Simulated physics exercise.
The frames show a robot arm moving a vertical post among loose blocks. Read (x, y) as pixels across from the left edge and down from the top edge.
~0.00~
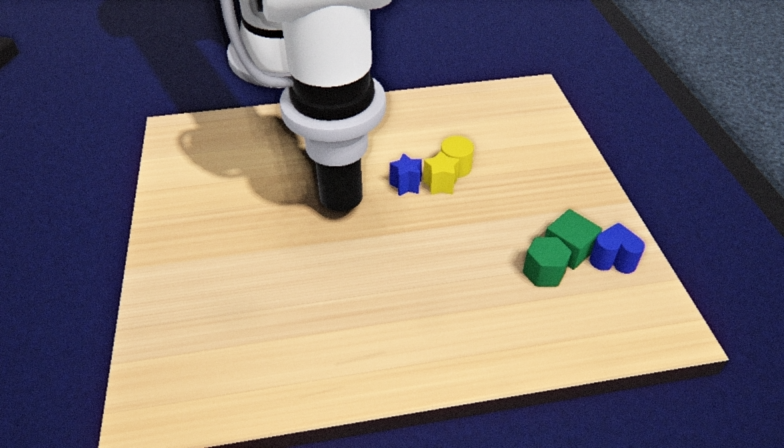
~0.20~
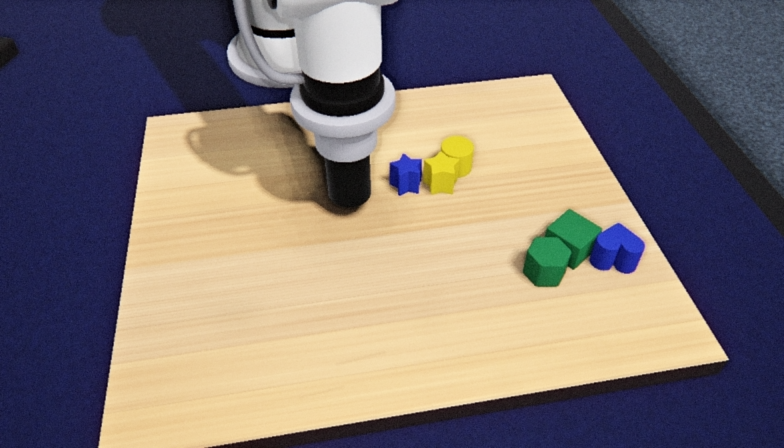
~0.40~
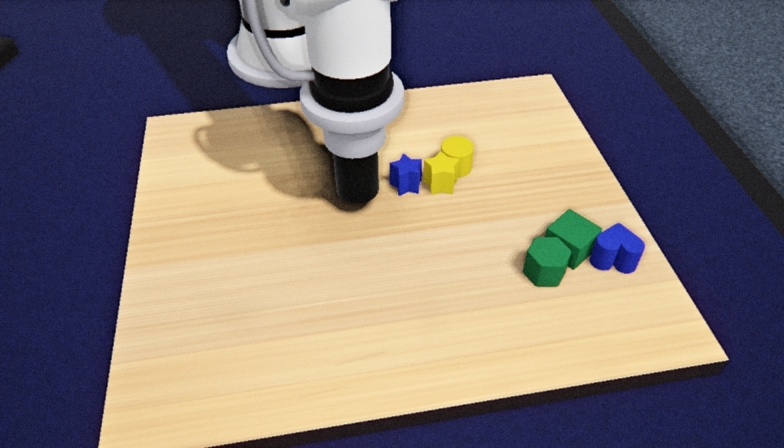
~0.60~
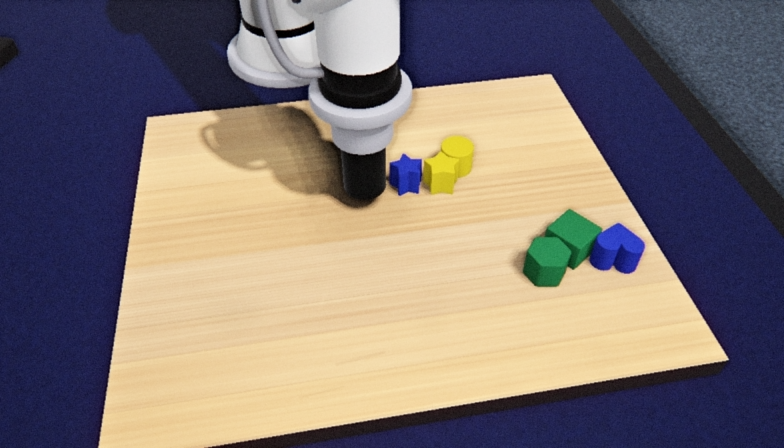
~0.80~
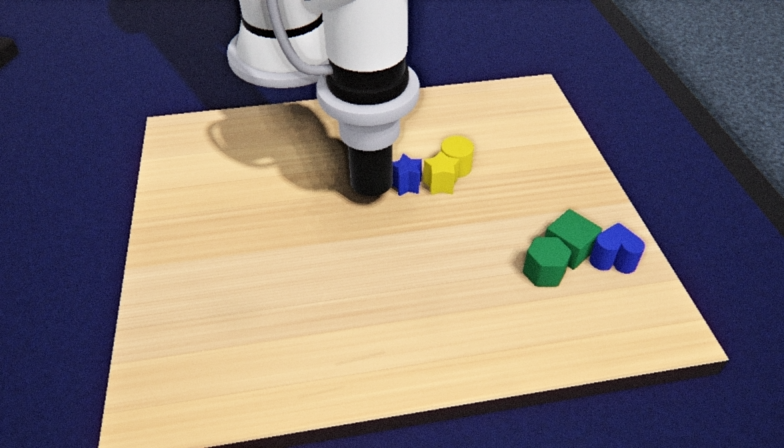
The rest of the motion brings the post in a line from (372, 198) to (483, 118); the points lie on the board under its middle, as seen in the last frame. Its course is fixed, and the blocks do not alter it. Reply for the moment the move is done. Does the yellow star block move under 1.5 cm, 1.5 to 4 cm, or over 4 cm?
It slides somewhere between 1.5 and 4 cm.
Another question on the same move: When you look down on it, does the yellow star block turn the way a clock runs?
My answer is yes.
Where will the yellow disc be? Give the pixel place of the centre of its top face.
Somewhere near (501, 137).
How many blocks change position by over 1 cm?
Looking at the path, I think three or more of the blocks end up more than 1 cm away.
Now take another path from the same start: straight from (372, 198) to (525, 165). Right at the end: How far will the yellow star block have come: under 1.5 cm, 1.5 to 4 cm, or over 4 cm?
It will fall in the top band, over 4 cm.
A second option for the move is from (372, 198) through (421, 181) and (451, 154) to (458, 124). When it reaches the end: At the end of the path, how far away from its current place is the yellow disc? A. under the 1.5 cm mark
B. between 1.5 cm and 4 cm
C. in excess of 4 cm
Answer: C.
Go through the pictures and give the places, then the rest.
In the first picture, tip of the post at (342, 197), middles of tops, blue star block at (407, 164), yellow star block at (442, 163), yellow disc at (458, 146).
In the second picture, post at (350, 193), nothing pushed.
In the third picture, post at (358, 190), nothing pushed.
In the fourth picture, post at (365, 186), nothing pushed.
In the fifth picture, post at (372, 182), blue star block at (407, 164), yellow star block at (442, 163), yellow disc at (458, 146).
What follows on the original path. One third of the way, post at (413, 153); blue star block at (444, 141); yellow star block at (460, 158), turned 75° clockwise; yellow disc at (476, 141).
Two thirds of the way, post at (450, 127); blue star block at (486, 122), turned 55° clockwise; yellow star block at (460, 158), turned 80° clockwise; yellow disc at (501, 137).
At the end, post at (485, 103); blue star block at (503, 115), turned 145° clockwise; yellow star block at (460, 158), turned 80° clockwise; yellow disc at (501, 137).
